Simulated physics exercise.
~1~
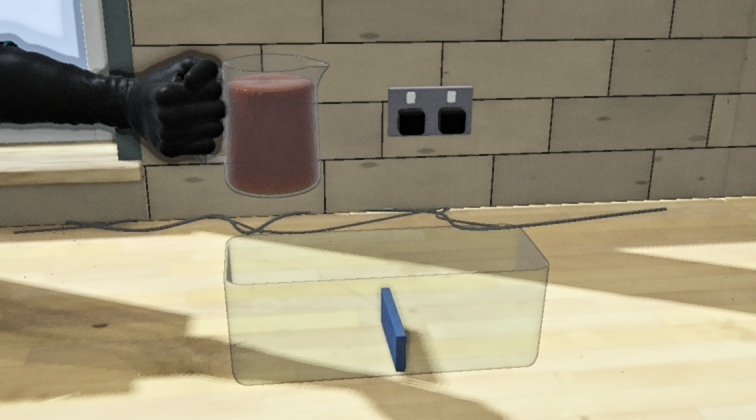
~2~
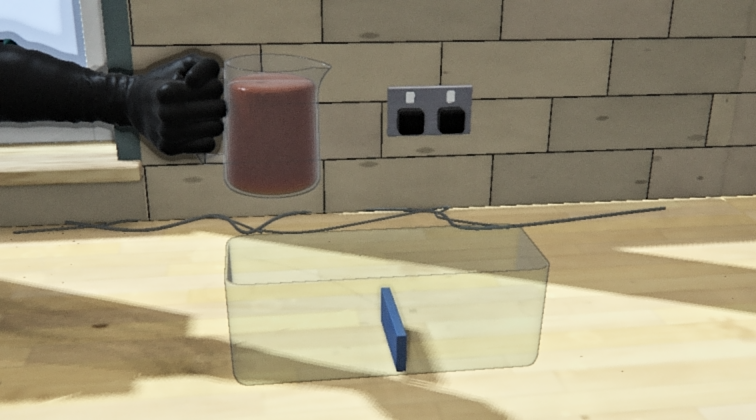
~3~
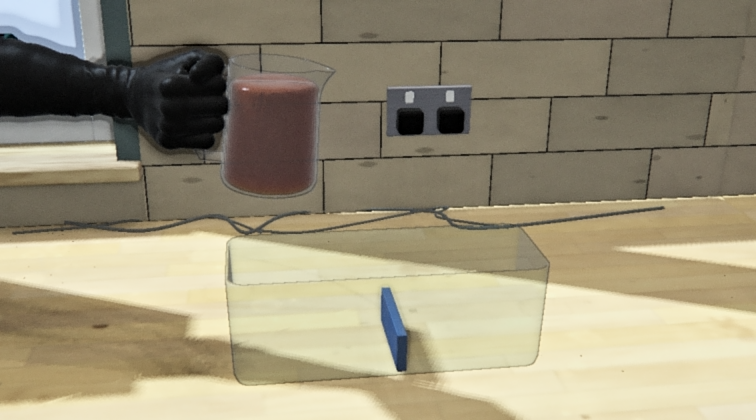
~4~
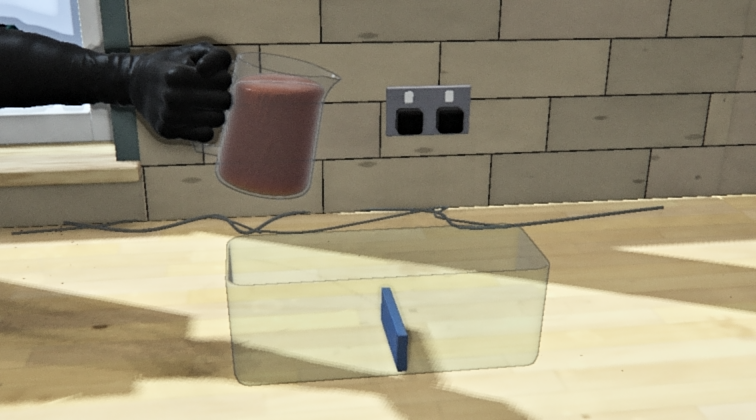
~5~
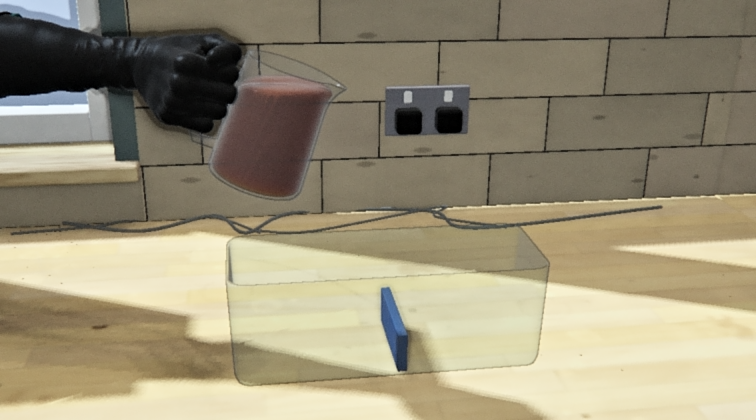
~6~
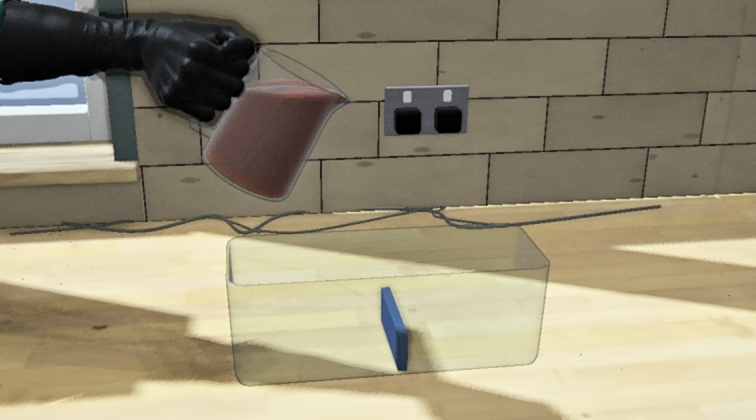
A black-gloved hand tilting a glass jug of reddish-brown tea rightward above a clear basin with a small blue divider inside.
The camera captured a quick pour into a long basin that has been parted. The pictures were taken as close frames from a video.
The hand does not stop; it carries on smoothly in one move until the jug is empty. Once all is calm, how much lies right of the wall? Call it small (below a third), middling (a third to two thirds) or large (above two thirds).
Large.
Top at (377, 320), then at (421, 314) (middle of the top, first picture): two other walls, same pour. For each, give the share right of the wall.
About 90 % and 30 %.
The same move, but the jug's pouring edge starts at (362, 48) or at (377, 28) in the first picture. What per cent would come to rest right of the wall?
Roughly 95 % and 90 %.
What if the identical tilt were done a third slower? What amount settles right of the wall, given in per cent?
Near 85 %.
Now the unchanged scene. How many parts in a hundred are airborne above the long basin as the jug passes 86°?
It works out to about 20 percent.
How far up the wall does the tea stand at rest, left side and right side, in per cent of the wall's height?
I get 10 % for the left and 70 % for the right.
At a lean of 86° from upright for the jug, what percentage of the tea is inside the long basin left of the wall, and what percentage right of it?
The left part holds around 0 percent, the right part 5 percent.
A moment on, the tilt is 86° and 74 per cent is still to pour, 0 is left of the wall and 6 right of it.
Next, the tilt is 98° and 34 per cent is still to pour, 2 is left of the wall and 42 right of it.
Then the tilt is 98° and 13 per cent is still to pour, 3 is left of the wall and 76 right of it.
Later the tilt is 98° and 5 per cent is still to pour, 7 is left of the wall and 86 right of it.
In the end 12 per cent lies left of the wall, 86 right of it and 1 outside.
